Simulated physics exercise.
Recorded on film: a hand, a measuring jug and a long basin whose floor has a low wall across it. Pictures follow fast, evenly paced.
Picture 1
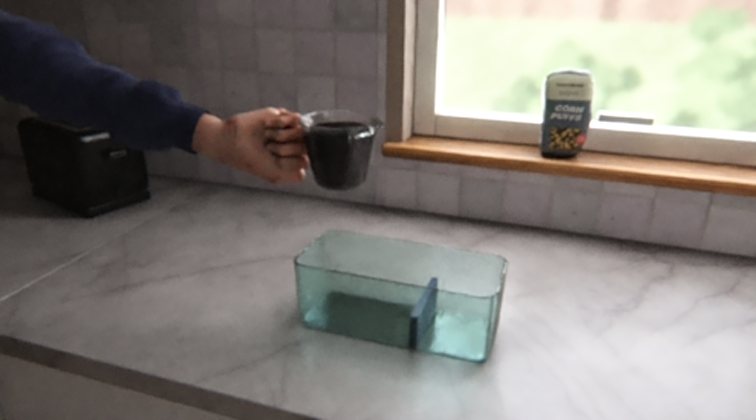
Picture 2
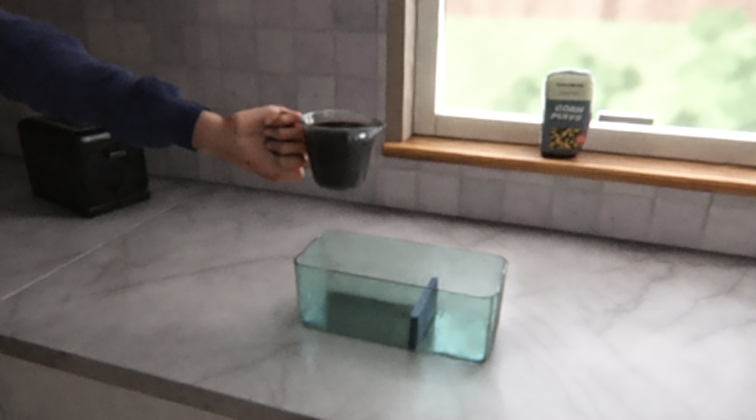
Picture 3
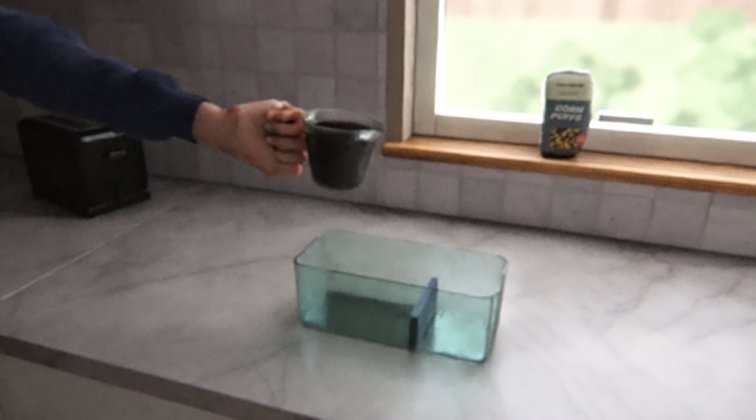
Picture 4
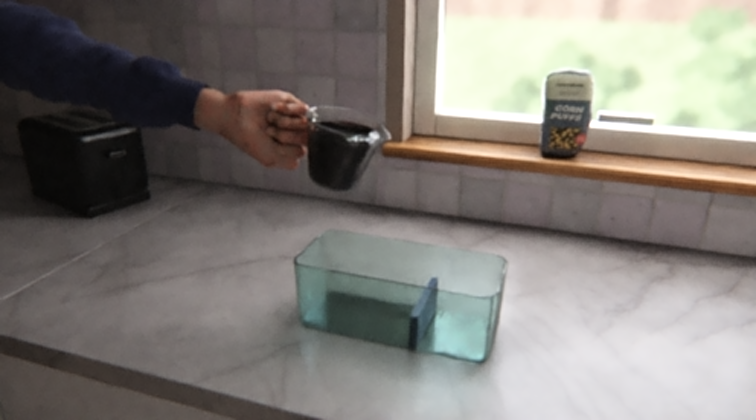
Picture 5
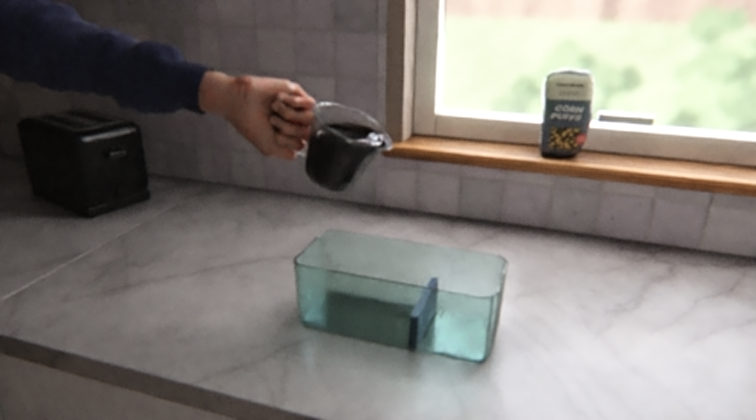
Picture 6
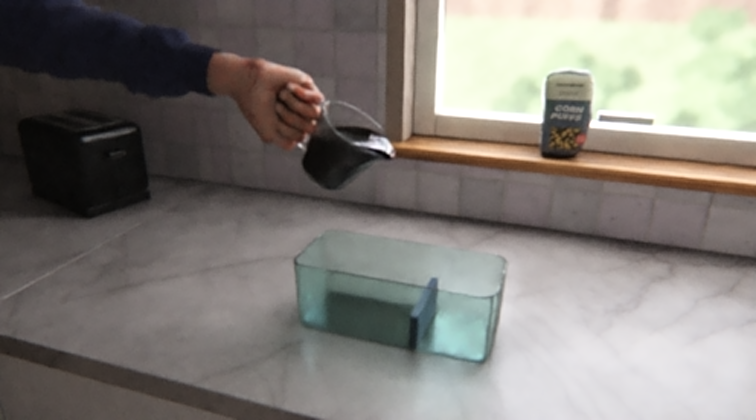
At the start, a hand in a dark blue sleeve holds a clear jug of dark liquid nearly level above a greenish, see-through basin with a low divider on a marble counter. The hand then tilts the jug steadily to the right, until the liquid reaches the lip.
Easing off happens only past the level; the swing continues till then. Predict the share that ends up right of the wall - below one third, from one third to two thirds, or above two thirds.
The share right of the wall ends up below a third.
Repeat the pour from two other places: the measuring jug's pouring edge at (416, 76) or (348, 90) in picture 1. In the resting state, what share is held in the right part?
80 % and 5 %.
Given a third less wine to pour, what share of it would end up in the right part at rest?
I'd put it at around 5 %.
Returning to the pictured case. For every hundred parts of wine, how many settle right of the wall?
Some 20 per cent.
A moment on, the measuring jug is tipped right over and 33 per cent is still to pour, 15 is left of the wall and 15 right of it.
Next, the measuring jug is tipped right over and 2 per cent is still to pour, 70 is left of the wall and 19 right of it.
Then the measuring jug is tipped right over and 0 per cent is still to pour, 77 is left of the wall and 19 right of it.
Later the measuring jug is tipped right over and 0 per cent is still to pour, 78 is left of the wall and 19 right of it.
In the end 78 per cent lies left of the wall, 19 right of it and 3 outside.
